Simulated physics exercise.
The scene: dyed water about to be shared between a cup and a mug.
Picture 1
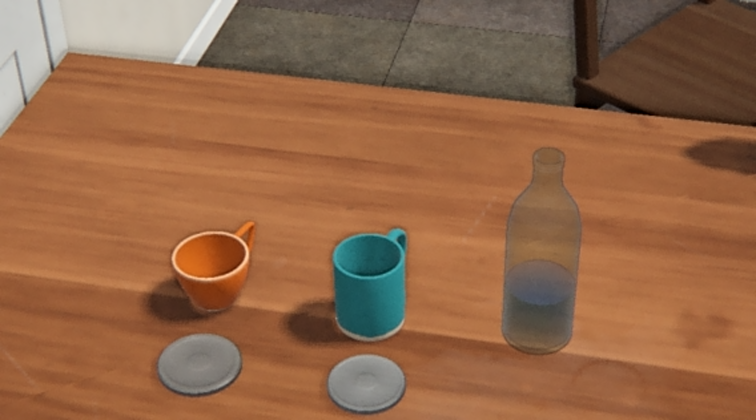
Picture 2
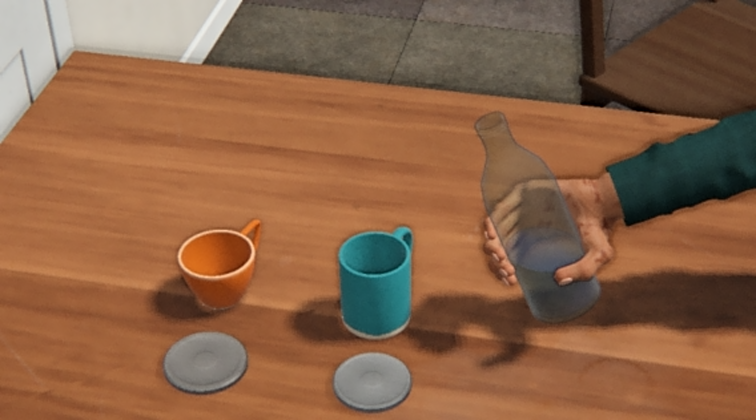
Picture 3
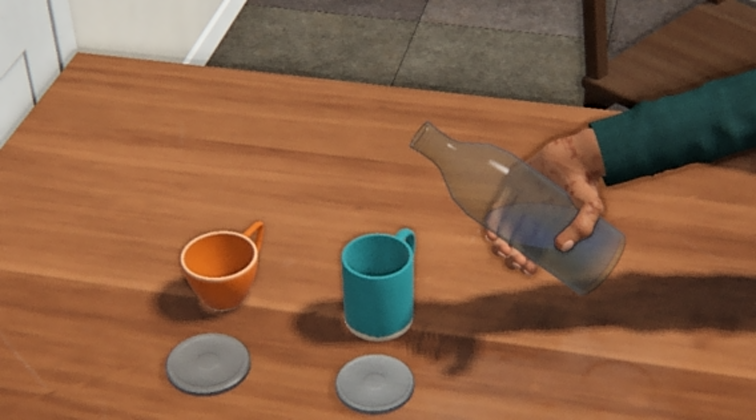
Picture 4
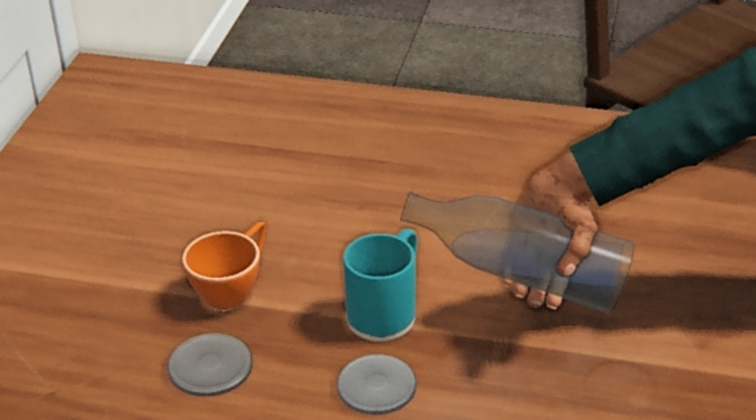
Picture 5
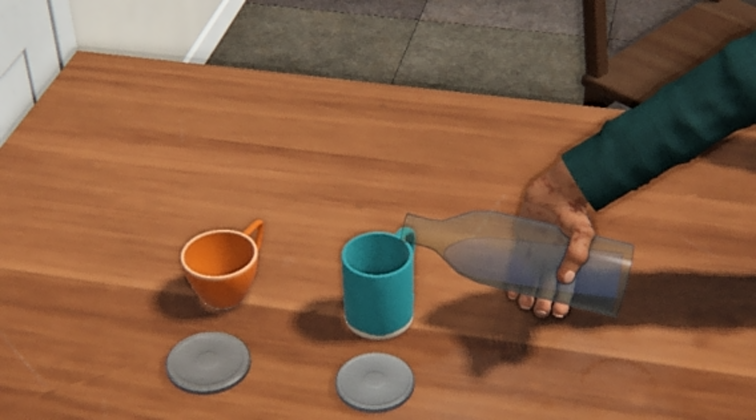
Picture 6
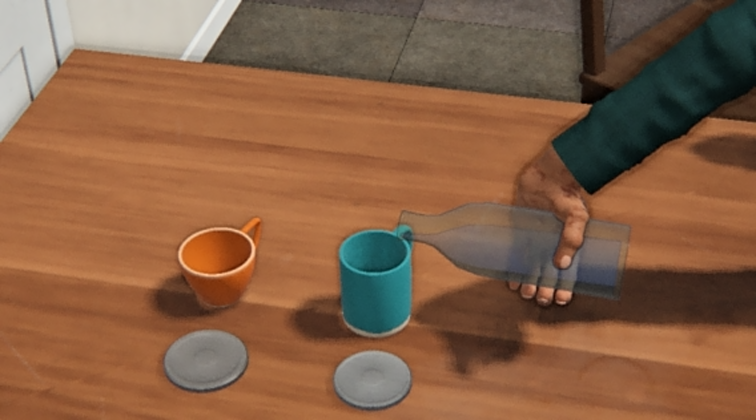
A hand lifts a bottle of bluish liquid and tilts it left beside a teal mug.
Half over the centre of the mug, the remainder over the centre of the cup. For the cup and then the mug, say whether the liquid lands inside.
The cup receives it; the mug receives it.
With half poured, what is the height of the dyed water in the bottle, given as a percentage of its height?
Some 15 per cent, I reckon.
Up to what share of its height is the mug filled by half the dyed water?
I'd put it close to 40 per cent.
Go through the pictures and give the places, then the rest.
In the first picture, nothing is moving yet; bottle (543, 245) about a quarter full; mug (370, 291) open; cup (213, 279) open.
In the second picture, the bottle is picked up; bottle (528, 211) tipped 20° with all of its load; mug (376, 289) open.
In the third picture, tilting; bottle (509, 198) tipped 55° with all of its load; cup (222, 279) open.
In the fourth picture, no stream yet; bottle (509, 240) tipped 75° with all of its load; mug (380, 291) open.
In the fifth picture, still nothing leaves it; bottle (510, 253) tipped 80° with all of its load; cup (222, 277) open.
In the sixth picture, on the point of pouring; bottle (507, 243) tipped 85° with all of its load; mug (376, 287) open; cup (220, 275) open.
Next, the dyed water goes into the mug.
After that, the dyed water goes into the cup.
Finally, the mug has its share inside; the cup has its share inside.
